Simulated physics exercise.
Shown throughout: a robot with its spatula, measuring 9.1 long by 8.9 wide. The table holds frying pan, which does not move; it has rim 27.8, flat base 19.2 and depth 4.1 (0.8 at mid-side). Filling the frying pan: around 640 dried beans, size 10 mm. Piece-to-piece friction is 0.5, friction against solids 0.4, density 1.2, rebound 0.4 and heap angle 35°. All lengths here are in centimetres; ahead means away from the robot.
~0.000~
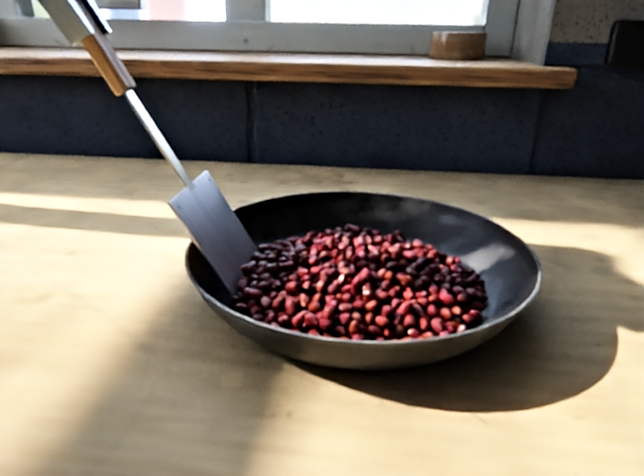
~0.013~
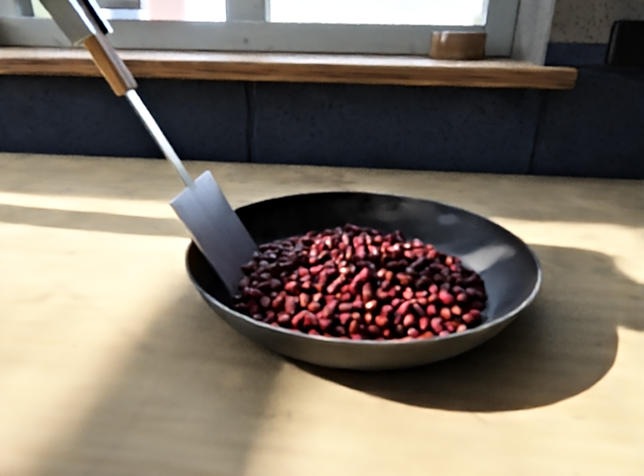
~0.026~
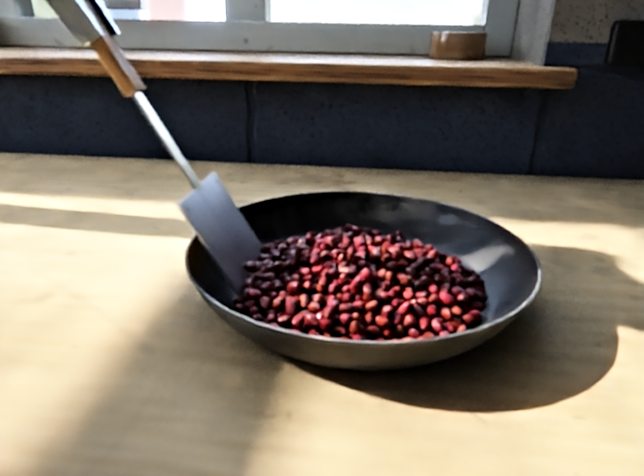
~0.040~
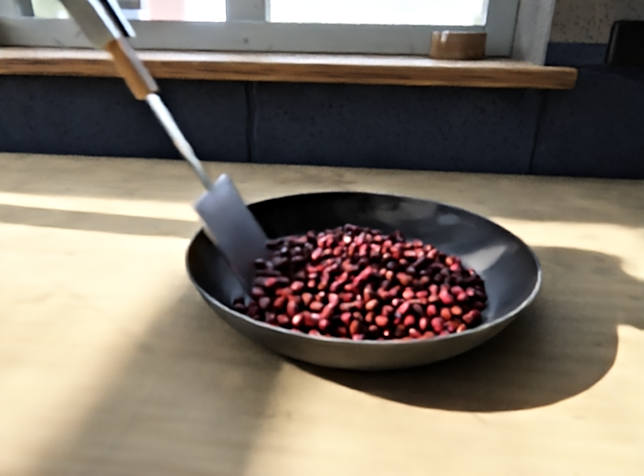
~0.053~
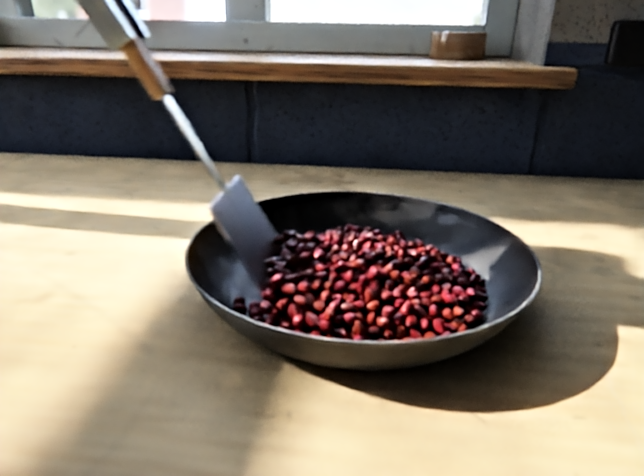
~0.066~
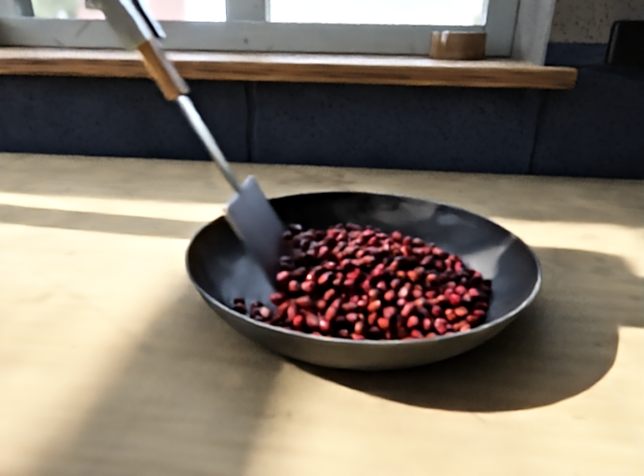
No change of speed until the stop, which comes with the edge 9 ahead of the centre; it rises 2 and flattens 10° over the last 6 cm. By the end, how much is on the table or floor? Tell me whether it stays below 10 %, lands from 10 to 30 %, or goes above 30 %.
It lands from 10 to 30 %.
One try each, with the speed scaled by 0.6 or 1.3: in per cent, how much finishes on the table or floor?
I'd say near 10 and then near 20 per cent.
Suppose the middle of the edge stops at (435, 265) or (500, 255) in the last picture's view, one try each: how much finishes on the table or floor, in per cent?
About 5 and 35 per cent.
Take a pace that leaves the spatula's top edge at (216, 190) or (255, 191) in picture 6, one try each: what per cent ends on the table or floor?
Around 5 per cent, then around 20 per cent.
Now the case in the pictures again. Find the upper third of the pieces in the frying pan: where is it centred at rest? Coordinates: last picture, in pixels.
Close to pixel (483, 261).
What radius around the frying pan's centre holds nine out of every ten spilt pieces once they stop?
About 25 cm.
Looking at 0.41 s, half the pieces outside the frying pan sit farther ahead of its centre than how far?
I'd put it at some 18 centimetres.
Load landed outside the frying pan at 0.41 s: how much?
15 %.
After 0.12 s, sloping 60°, highest piece 6 above the table; 643 in the frying pan.
After 0.18 s, sloping 57°, highest piece 5 above the table; 643 in the frying pan.
After 0.41 s, sloping 50°, highest piece 10 above the table; 554 in the frying pan, 84 on the table or floor, 5 on the blade or in flight.
After 1.46 s, sloping 50°, highest piece 5 above the table; 553 in the frying pan, 90 on the table or floor.
In the end, 553 in the frying pan, 90 on the table or floor. That is 14 % on the table or floor.
